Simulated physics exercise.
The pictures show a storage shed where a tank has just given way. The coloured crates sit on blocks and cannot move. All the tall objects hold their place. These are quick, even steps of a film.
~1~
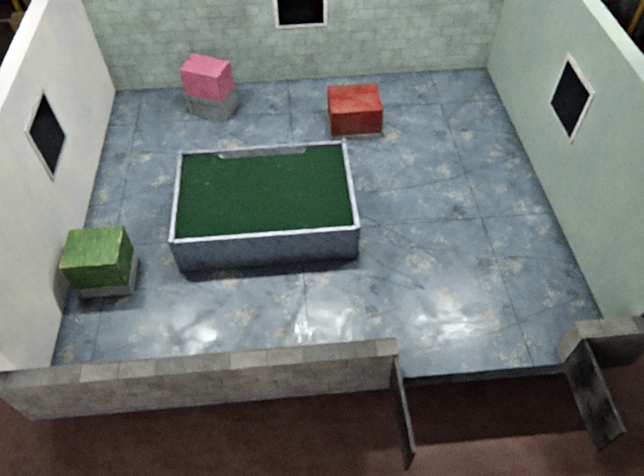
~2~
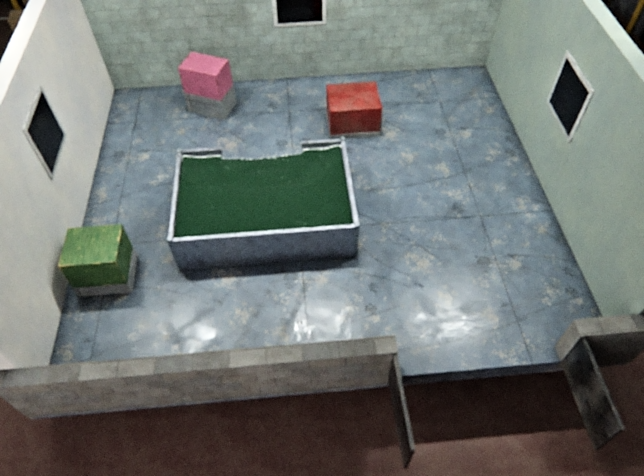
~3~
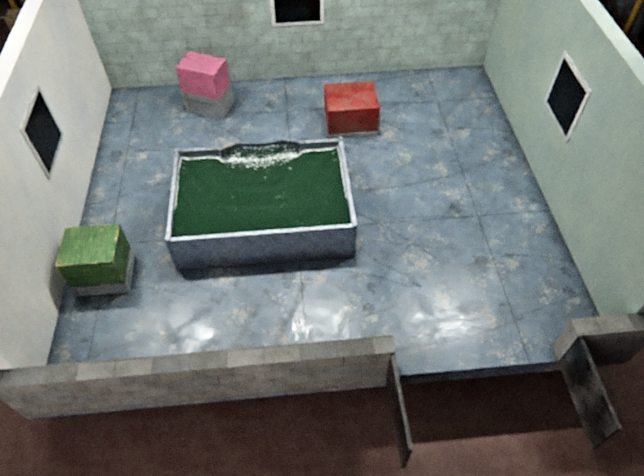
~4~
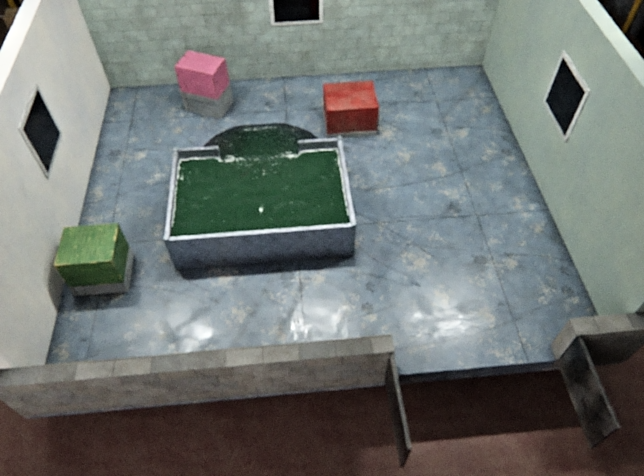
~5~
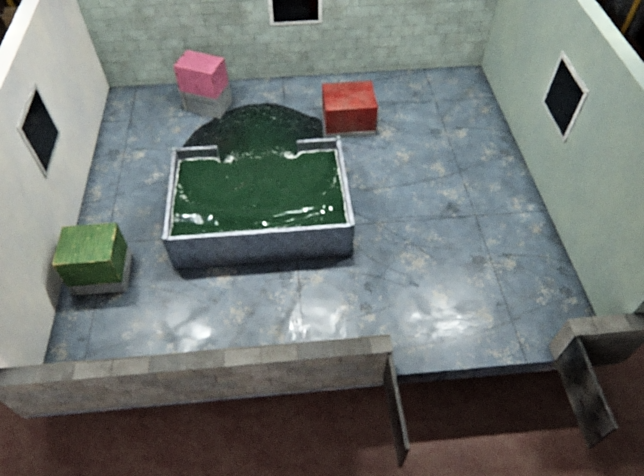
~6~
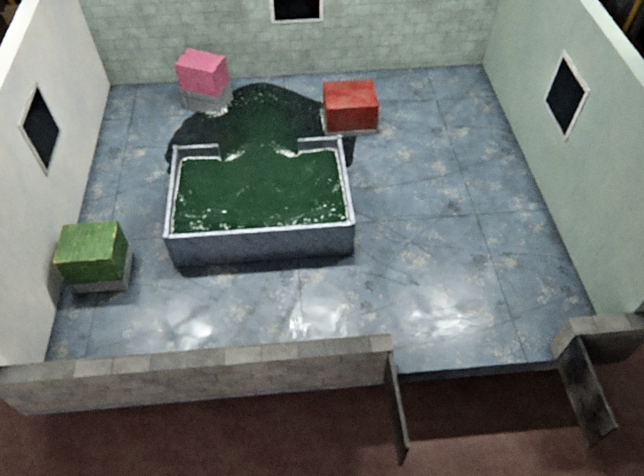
Green liquid in a rectangular tank sloshes as a gap opens in the tank's far side, then pours through and spreads in a dark, widening pool across the grey-blue floor, reaching the pink and red blocks behind.
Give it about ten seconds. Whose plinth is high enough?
One by one: The red crate is soaked; the pink crate keeps dry; the green crate keeps dry.
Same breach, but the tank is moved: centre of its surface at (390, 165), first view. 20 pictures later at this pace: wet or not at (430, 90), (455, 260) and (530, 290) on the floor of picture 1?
In that order: Under water, dry, clear.
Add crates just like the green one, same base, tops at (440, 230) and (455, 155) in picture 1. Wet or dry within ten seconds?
As listed: Remains dry, keeps dry.
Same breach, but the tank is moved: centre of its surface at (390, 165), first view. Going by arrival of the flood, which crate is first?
That is the red crate.
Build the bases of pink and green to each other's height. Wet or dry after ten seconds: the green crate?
One by one: Green is spared.
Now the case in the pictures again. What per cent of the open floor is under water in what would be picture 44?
Some 70 per cent.
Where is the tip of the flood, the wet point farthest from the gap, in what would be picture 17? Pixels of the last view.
At about (439, 66).
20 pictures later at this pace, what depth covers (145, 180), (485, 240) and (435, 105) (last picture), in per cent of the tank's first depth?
In that order: 0, 0 and 6 per cent.
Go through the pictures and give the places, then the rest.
The first picture shows the water tank at (264, 191) is whole and still.
In the second picture, the front is at a hidden place, out from the gap on the water tank's far side.
In the third picture, water pours out on the water tank's far side and has run to a hidden place.
In the fourth picture, the front is at (237, 130), out from the gap on the water tank's far side.
In the fifth picture, the front is at (245, 109), out from the gap on the water tank's far side.
In the sixth picture, the front is at (255, 86), out from the gap on the water tank's far side.
A moment on, water covers 20 % of the floor; the red crate water round its plinth, the pink crate water round its plinth, the green crate not reached.
Next, water covers 25 % of the floor; the red crate water round its plinth, the pink crate water round its plinth, the green crate not reached.
Then, water covers 40 % of the floor; the red crate water round its plinth, the pink crate water round its plinth, the green crate not reached.
Later, water covers 70 % of the floor; the red crate water round its plinth, the pink crate water round its plinth, the green crate water round its plinth.
In the end, water covers 100 % of the floor; the red crate was topped, the pink crate stayed above the water, the green crate stayed above the water.
